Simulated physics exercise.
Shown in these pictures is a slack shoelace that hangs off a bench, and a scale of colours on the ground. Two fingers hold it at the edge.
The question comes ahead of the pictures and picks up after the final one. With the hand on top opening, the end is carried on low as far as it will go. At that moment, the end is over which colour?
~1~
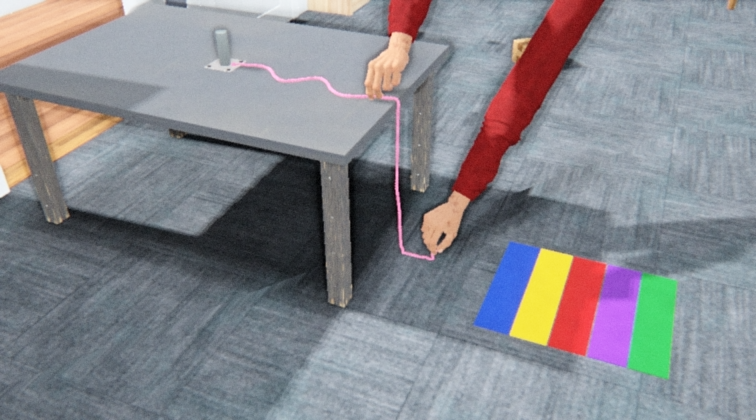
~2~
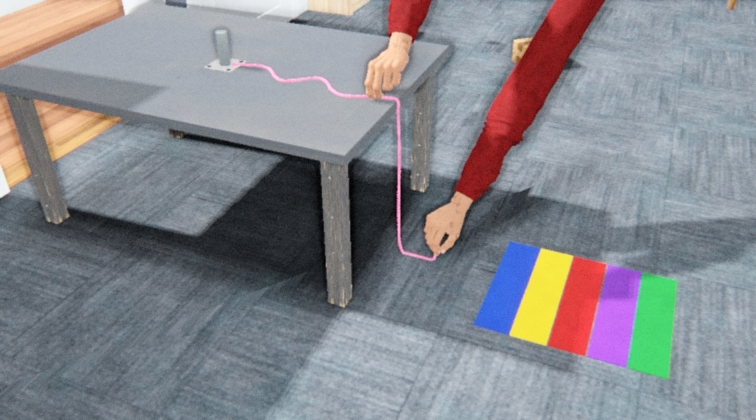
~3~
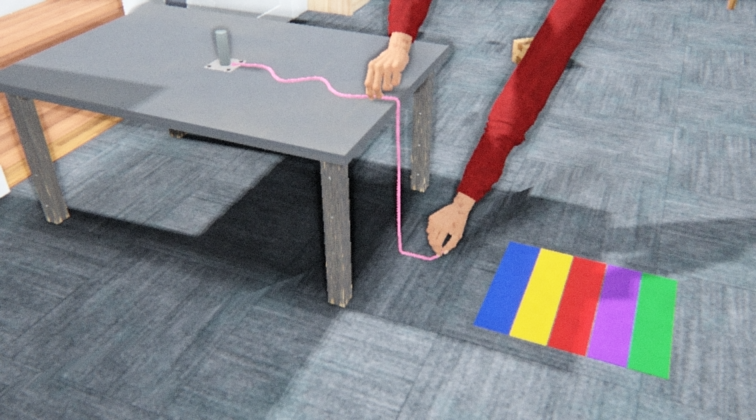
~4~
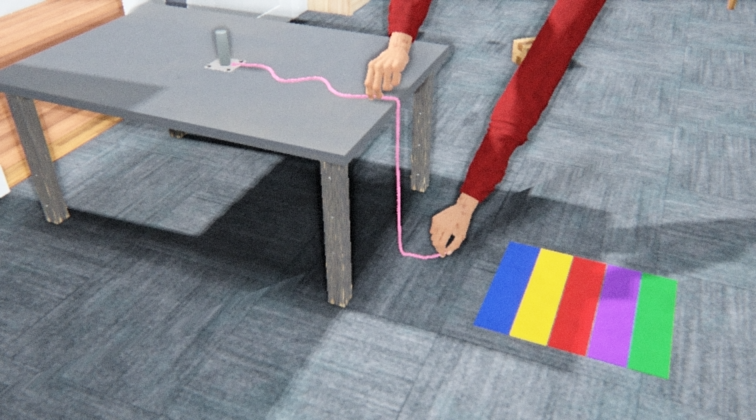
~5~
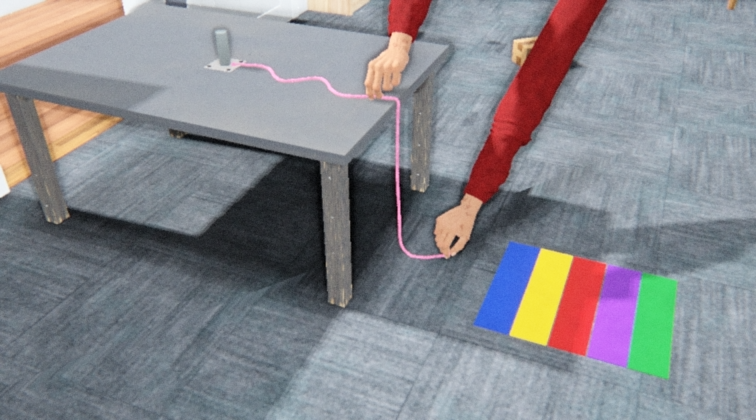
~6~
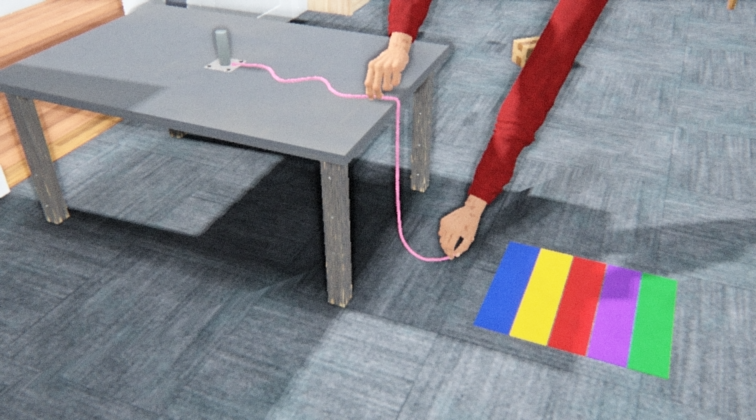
Over red.
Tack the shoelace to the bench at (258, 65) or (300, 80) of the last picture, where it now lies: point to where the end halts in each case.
Approximately (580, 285) and (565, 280), respectively.
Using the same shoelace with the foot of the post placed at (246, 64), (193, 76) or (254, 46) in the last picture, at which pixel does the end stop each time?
Approximate places, in that order: (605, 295), (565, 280), (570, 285).
A little later, end near (517, 270); over blue.
Next, end near (559, 281); over yellow.
When it is tight, end near (583, 287); over red. Over red.
